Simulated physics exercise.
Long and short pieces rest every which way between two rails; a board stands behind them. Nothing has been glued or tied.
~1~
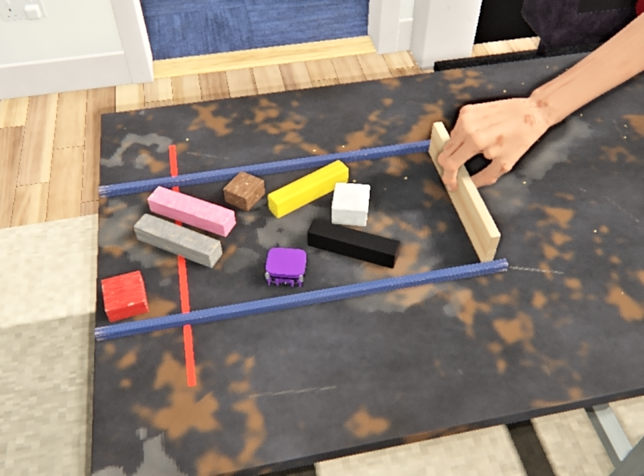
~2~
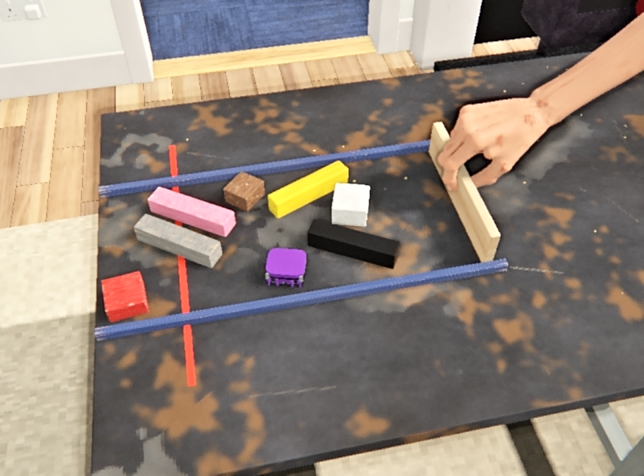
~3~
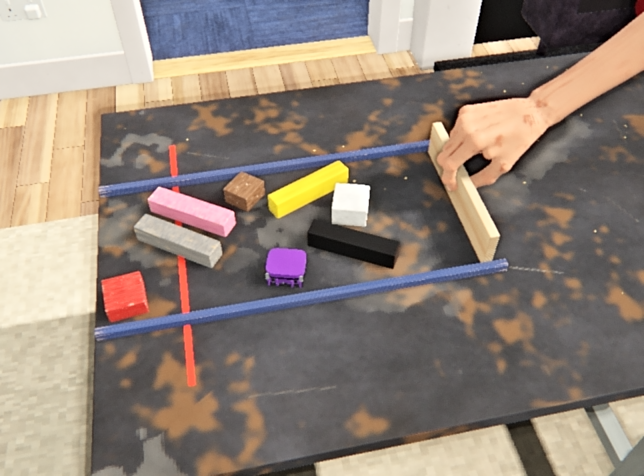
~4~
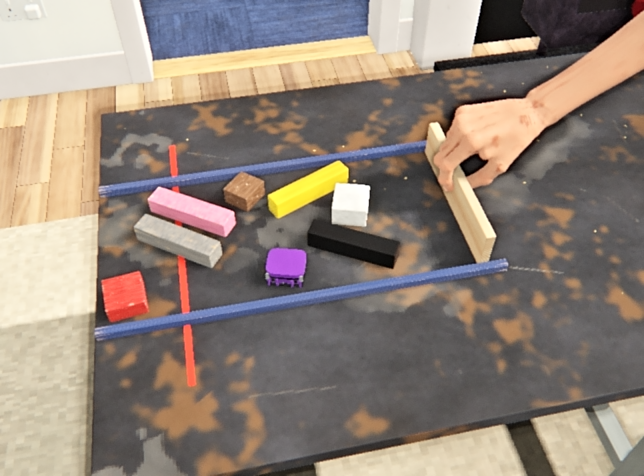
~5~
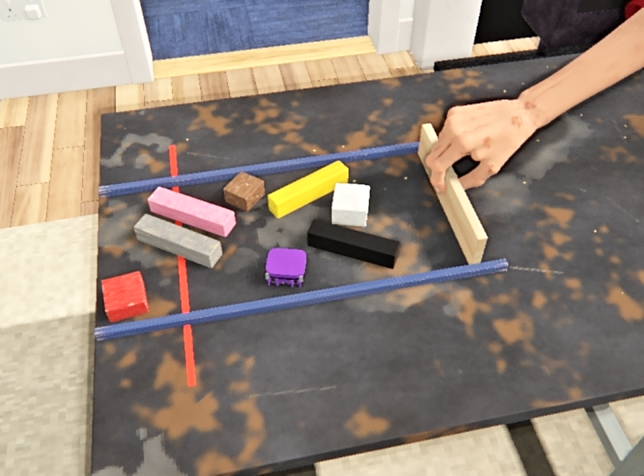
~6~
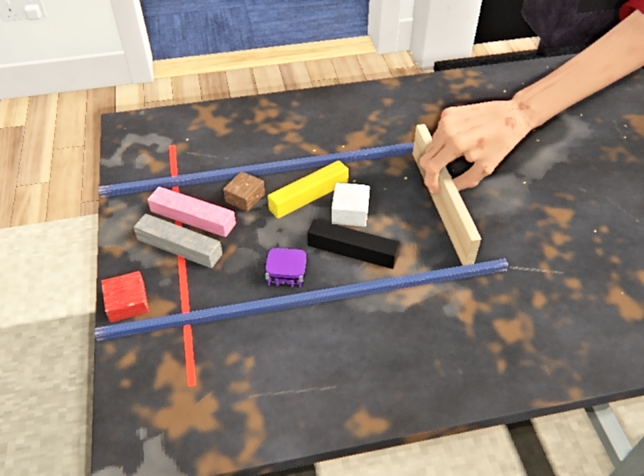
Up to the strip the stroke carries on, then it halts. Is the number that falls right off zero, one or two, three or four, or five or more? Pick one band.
It is three or four.
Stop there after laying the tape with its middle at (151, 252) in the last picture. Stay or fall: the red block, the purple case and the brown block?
Observed: Red block toppled; purple case not toppled; brown block not toppled.
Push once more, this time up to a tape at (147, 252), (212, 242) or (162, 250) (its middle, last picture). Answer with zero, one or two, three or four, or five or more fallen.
Count per stopping tape, as listed: Three or four, none, three to four.
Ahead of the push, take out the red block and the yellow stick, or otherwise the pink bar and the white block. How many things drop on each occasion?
First 0, then 0.
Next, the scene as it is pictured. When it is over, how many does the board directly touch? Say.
At rest, 3 are in contact.
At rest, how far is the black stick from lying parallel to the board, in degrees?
About 35 degrees.
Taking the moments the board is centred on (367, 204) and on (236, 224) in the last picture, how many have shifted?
The count reaches 2 first and 8 second.
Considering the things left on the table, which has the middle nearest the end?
The purple case.
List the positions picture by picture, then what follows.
The first picture shows red block (125, 296); grey bar (178, 240); pink bar (191, 211); board (461, 189); tape (180, 247).
The second picture shows grey bar (178, 241); purple case (287, 268).
The third picture shows pink bar (192, 212); yellow stick (309, 189).
The fourth picture shows red block (125, 296); white block (351, 205).
The fifth picture shows grey bar (178, 241); black stick (353, 244).
The sixth picture shows red block (125, 296); grey bar (178, 241); pink bar (192, 212); board (443, 192); tape (180, 247).
Early on, none off yet; red block at rest near (125, 296); grey bar at rest near (178, 241); pink bar at rest near (192, 212).
Finally, the number that fall off is three or four; lost, pink bar, grey bar and red block.
